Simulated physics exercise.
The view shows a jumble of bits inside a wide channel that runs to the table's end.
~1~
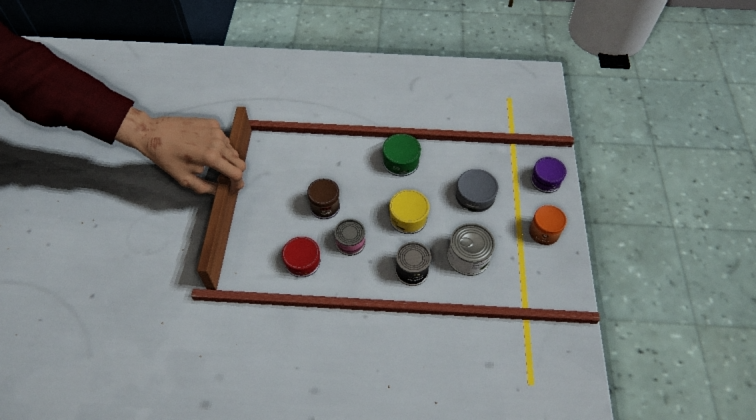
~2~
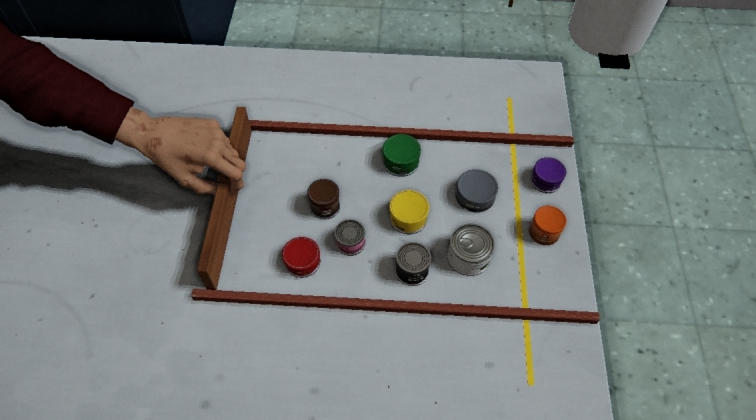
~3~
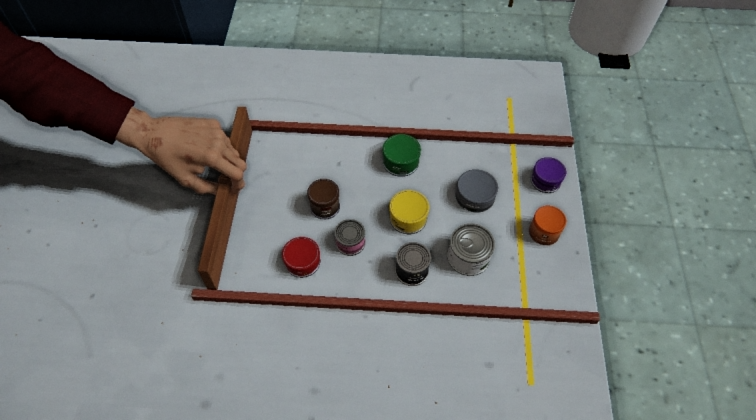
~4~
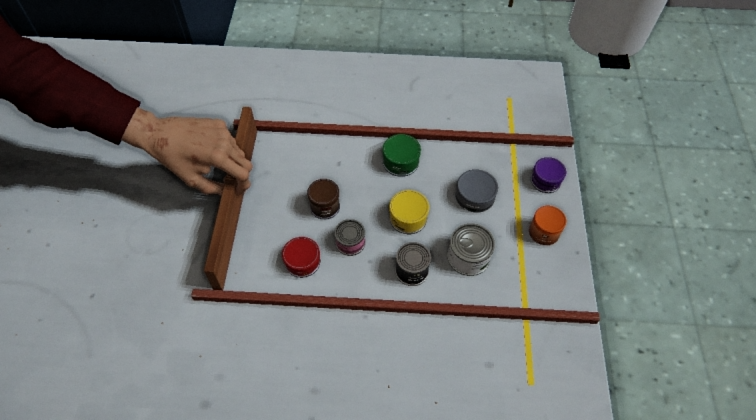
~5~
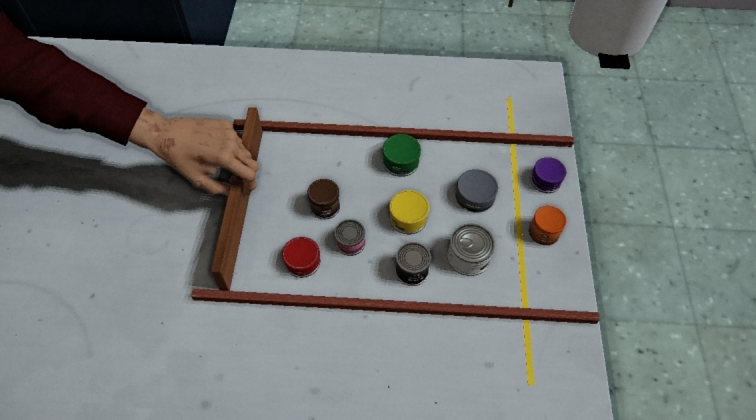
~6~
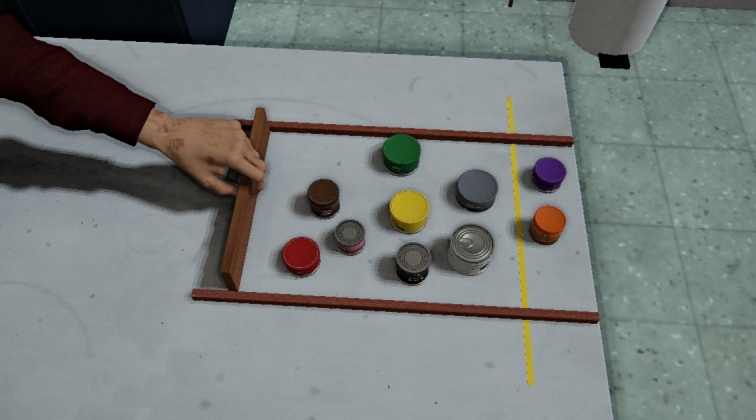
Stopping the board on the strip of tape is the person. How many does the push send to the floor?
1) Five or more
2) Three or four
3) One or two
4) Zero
One or two (3).
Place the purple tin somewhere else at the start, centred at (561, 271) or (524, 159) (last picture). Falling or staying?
Results in order - down; still up.
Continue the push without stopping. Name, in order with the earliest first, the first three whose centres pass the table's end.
First the orange tub, next the purple tin, then the white pot.
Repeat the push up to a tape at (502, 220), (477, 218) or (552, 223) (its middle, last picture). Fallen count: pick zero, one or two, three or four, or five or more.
Taking the three places in turn, it would be zero; none at all; five or over.
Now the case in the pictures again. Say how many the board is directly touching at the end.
4.
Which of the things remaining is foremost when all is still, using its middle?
The one in question is the white pot.
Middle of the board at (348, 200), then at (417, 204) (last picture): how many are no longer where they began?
One spot: 3. Other spot: 7.
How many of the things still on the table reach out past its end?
Tally: 1.
Soon after, none off yet; purple tin at rest near (548, 175); orange tub at rest near (547, 226); grey tub at rest near (476, 191).
In the end, the number that fall off is one or two; gone, orange tub and purple tin.
